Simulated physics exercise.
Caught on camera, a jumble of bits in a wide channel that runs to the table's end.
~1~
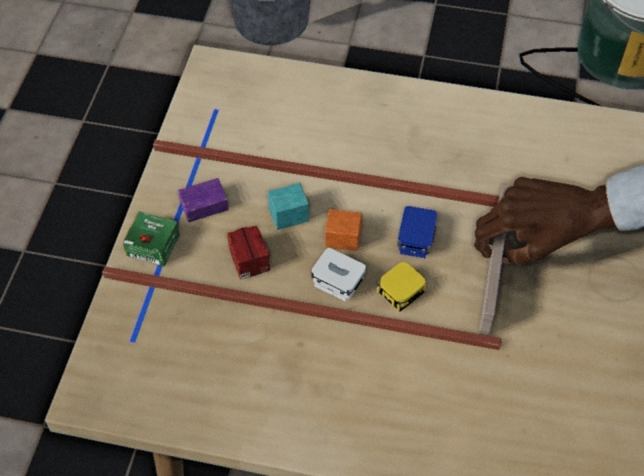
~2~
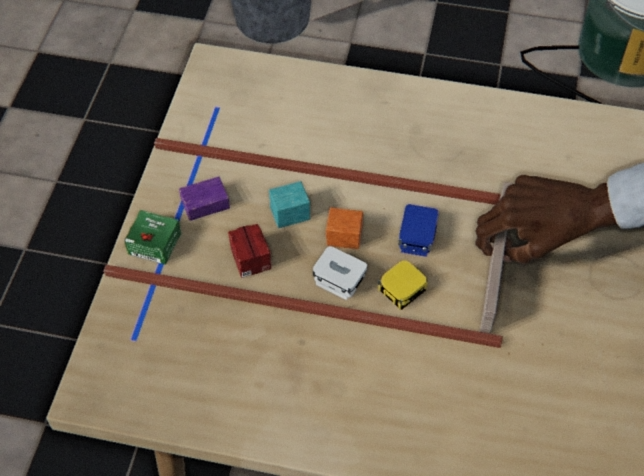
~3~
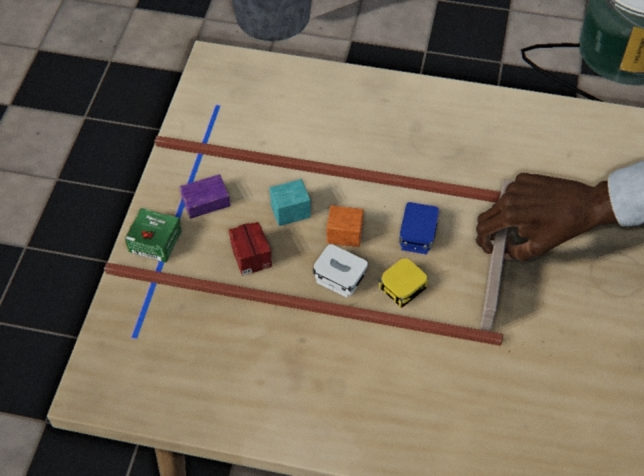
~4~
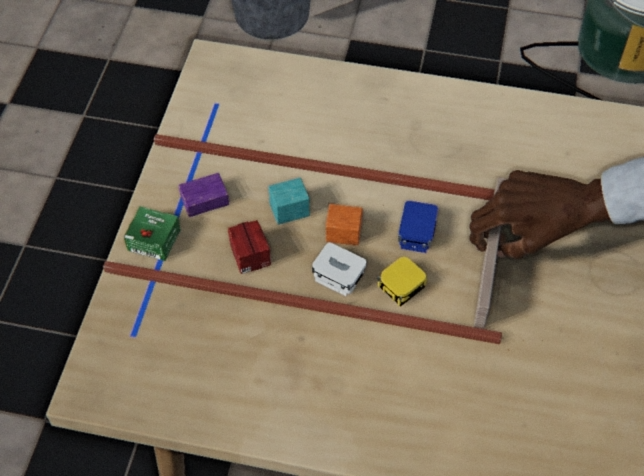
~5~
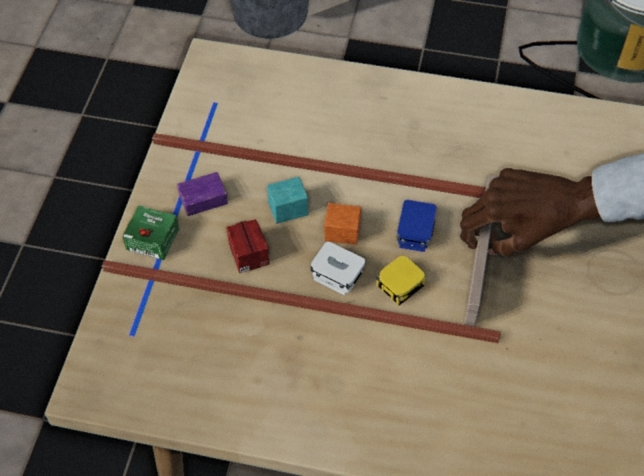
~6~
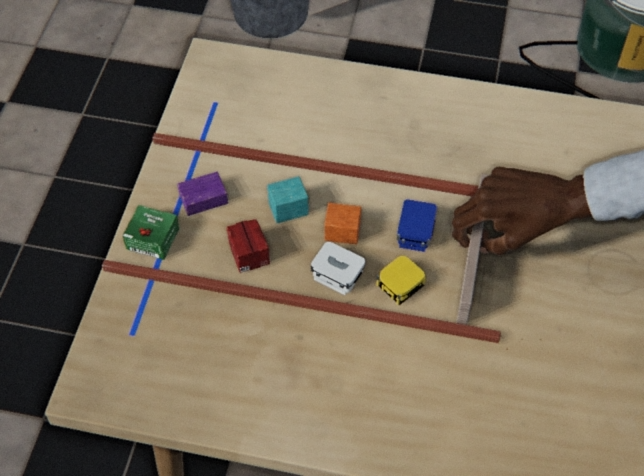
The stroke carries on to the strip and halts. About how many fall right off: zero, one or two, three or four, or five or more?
The number that fall off is three or four.
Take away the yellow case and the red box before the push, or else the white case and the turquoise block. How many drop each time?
It would be 2 and 2.
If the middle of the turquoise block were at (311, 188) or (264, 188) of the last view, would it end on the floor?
Place by place, it survives; stays on.
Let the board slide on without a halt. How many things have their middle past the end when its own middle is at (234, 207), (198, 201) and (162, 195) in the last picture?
Past the end: 1, 3 and 6.
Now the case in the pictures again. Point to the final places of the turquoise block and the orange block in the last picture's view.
The turquoise block at (153, 152), the orange block at (132, 188).
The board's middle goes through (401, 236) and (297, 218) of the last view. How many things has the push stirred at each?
The counts are 3 and 7.
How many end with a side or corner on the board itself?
2 of them.
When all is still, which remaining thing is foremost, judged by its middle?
That is the orange block.
Soon after, none off yet; green box at rest near (151, 232); purple block at rest near (203, 194); red box at rest near (248, 246).
After that, none off yet; green box at rest near (151, 232); purple block displaced a little near (180, 188); red box displaced about its own width near (201, 227).
And then, none off yet; green box tilting well over near (95, 233); purple block displaced about its own width near (151, 176); red box displaced well along near (136, 209).
In the end, the number that fall off is three or four; gone, white case, red box, purple block and green box.
